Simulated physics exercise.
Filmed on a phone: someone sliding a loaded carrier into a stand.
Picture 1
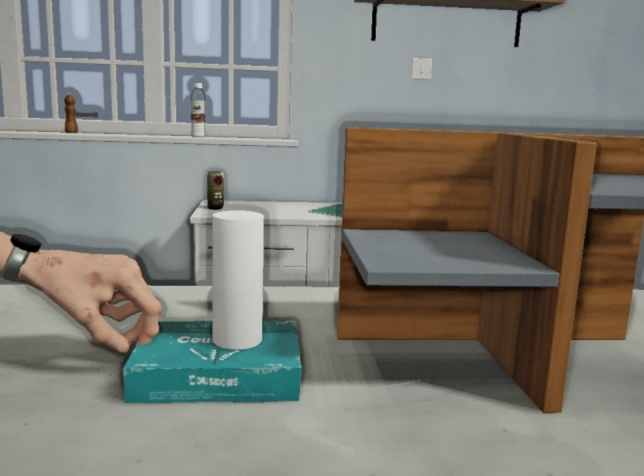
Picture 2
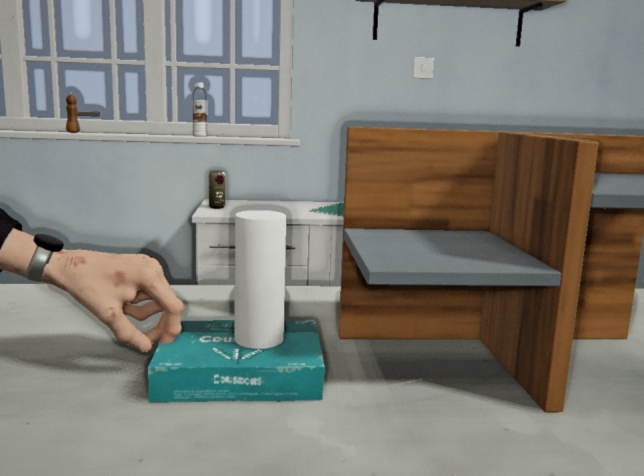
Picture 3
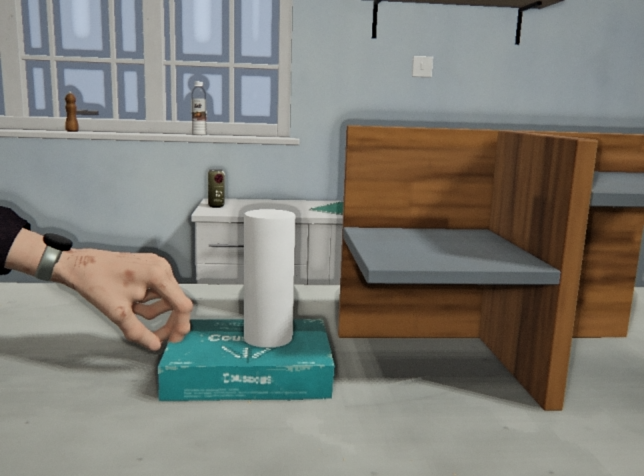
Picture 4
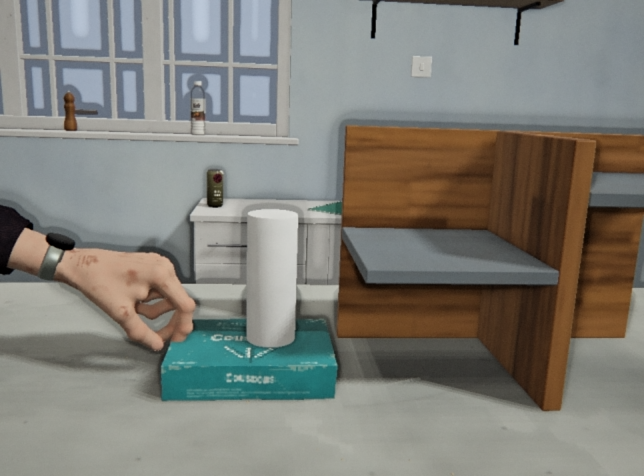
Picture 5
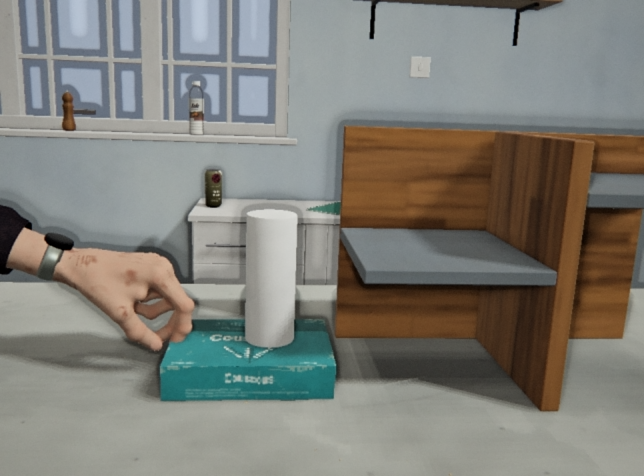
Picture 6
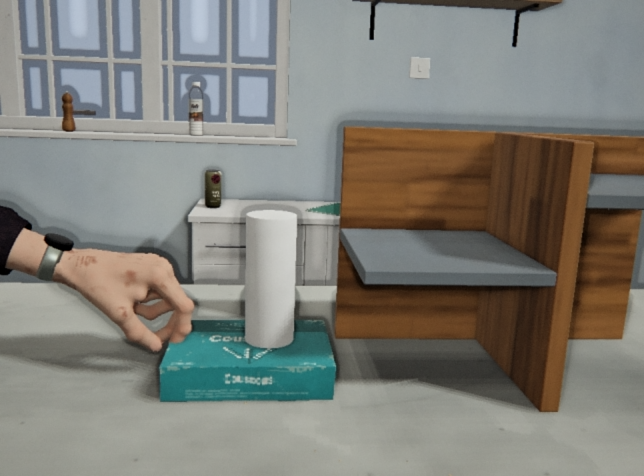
A hand with a dark watch, reaching in from the left, slides a turquoise packet with a white candle standing on it a short way right across a pale surface, seen from the front in a room with blue-grey walls. A wooden stand with a grey shelf is at right, a window behind at left. The packet's movement slows, then hand, packet and candle barely move, while the view stays nearly still.
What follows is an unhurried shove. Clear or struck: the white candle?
In the end the white candle strikes the shelf.
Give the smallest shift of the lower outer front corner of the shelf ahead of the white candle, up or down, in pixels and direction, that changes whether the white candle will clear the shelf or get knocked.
About 48 pixels up.
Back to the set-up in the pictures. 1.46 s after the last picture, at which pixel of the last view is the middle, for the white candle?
Its middle is close to (298, 318).
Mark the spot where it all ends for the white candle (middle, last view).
At about (289, 333).
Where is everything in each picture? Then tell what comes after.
Hand sliding it forward; white candle (238, 279); turquoise packet (219, 358), in the first frame.
Hand sliding it forward; white candle (260, 279); shelf (526, 257), in the second frame.
Hand sliding it forward; white candle (269, 278); turquoise packet (249, 356), in the third frame.
Hand sliding it forward; white candle (272, 278); shelf (524, 256), in the fourth frame.
Hand sliding it forward; white candle (271, 278); turquoise packet (251, 356), in the fifth frame.
Hand sliding it forward; white candle (270, 279); shelf (522, 258), in the sixth frame.
Then, 1.20 s on from there, white candle turned 28° from its first pose near (331, 276).
Then, 1.46 s on from there, white candle on its side near (298, 318).
In the end, the white candle gets scraped off its spot, near (289, 333).
